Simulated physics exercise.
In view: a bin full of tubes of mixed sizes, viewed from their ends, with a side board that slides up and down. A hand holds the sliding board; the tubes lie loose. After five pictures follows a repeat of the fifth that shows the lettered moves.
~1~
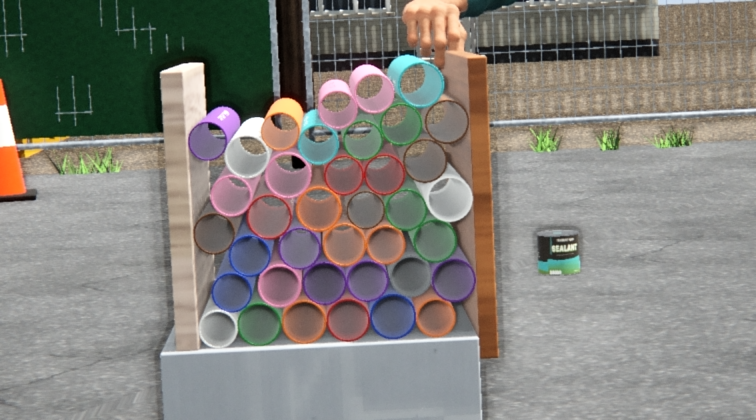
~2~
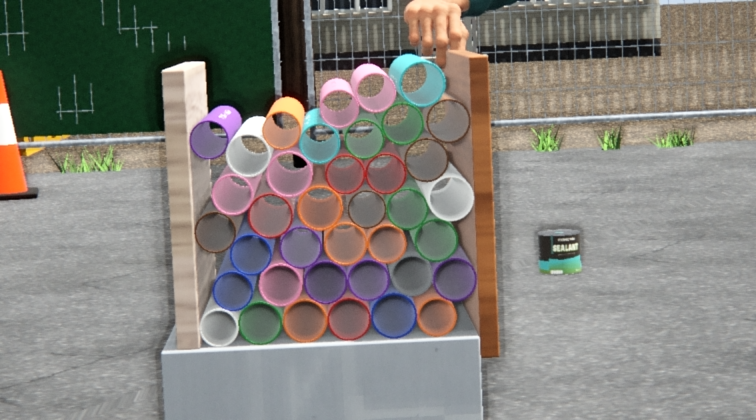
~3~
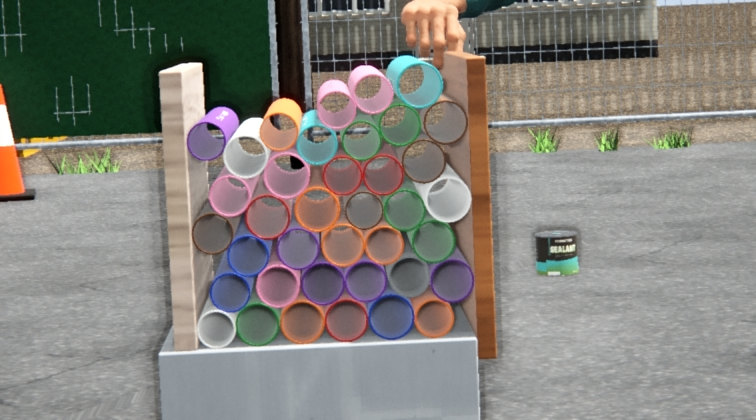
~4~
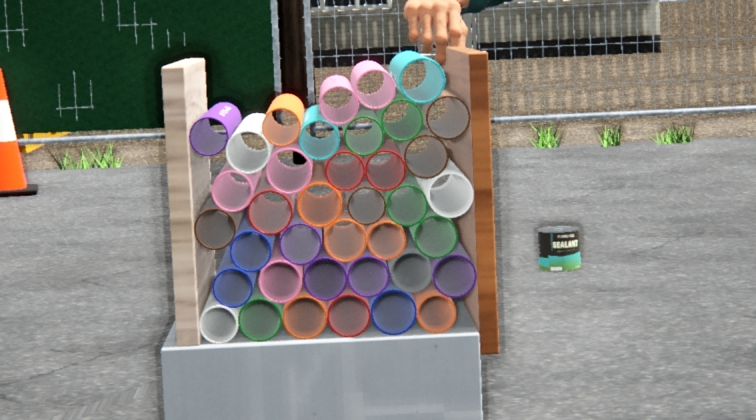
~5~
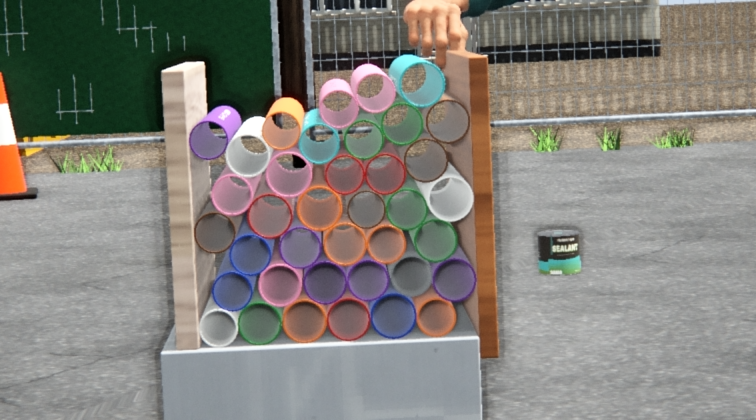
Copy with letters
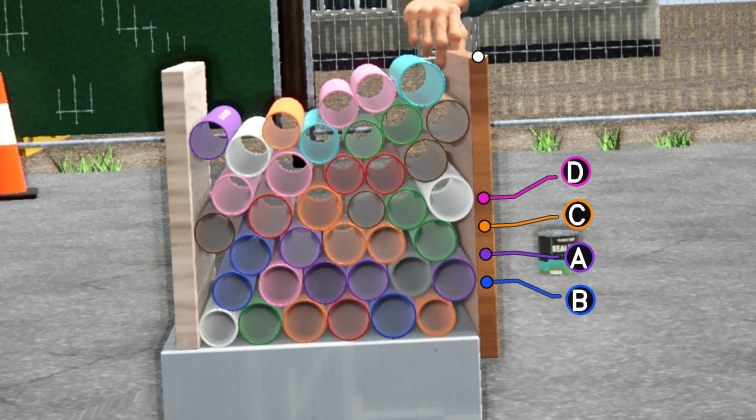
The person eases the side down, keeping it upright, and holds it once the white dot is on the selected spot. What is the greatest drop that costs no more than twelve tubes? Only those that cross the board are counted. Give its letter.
The last mark within the limit is B.
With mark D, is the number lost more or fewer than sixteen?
At D, fewer than sixteen.
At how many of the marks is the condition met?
Four of the four.
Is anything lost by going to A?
At A: Yes.
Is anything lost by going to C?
At C: Yes.
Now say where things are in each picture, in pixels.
An orange tube (436, 317); a pink tube (280, 286); an orange tube (344, 245), in the first frame.
An orange tube (346, 244); an orange tube (320, 208), in the second frame.
A red tube (343, 176); a green tube (400, 125), in the third frame.
A purple tube (209, 137); side board (468, 187), in the fourth frame.
A white tube (219, 328); an orange tube (436, 317); a pink tube (280, 285), in the fifth frame.
On the copy, A at (485, 254); B at (486, 282); C at (484, 226); D at (483, 198); the white dot at (478, 56).
On B. First, top of the board (472, 151).
Then, top of the board (476, 254).
Finally, top of the board (477, 282), about seven out over the board.
By contrast, A about seven out over the board; C two out over the board; D two out over the board.
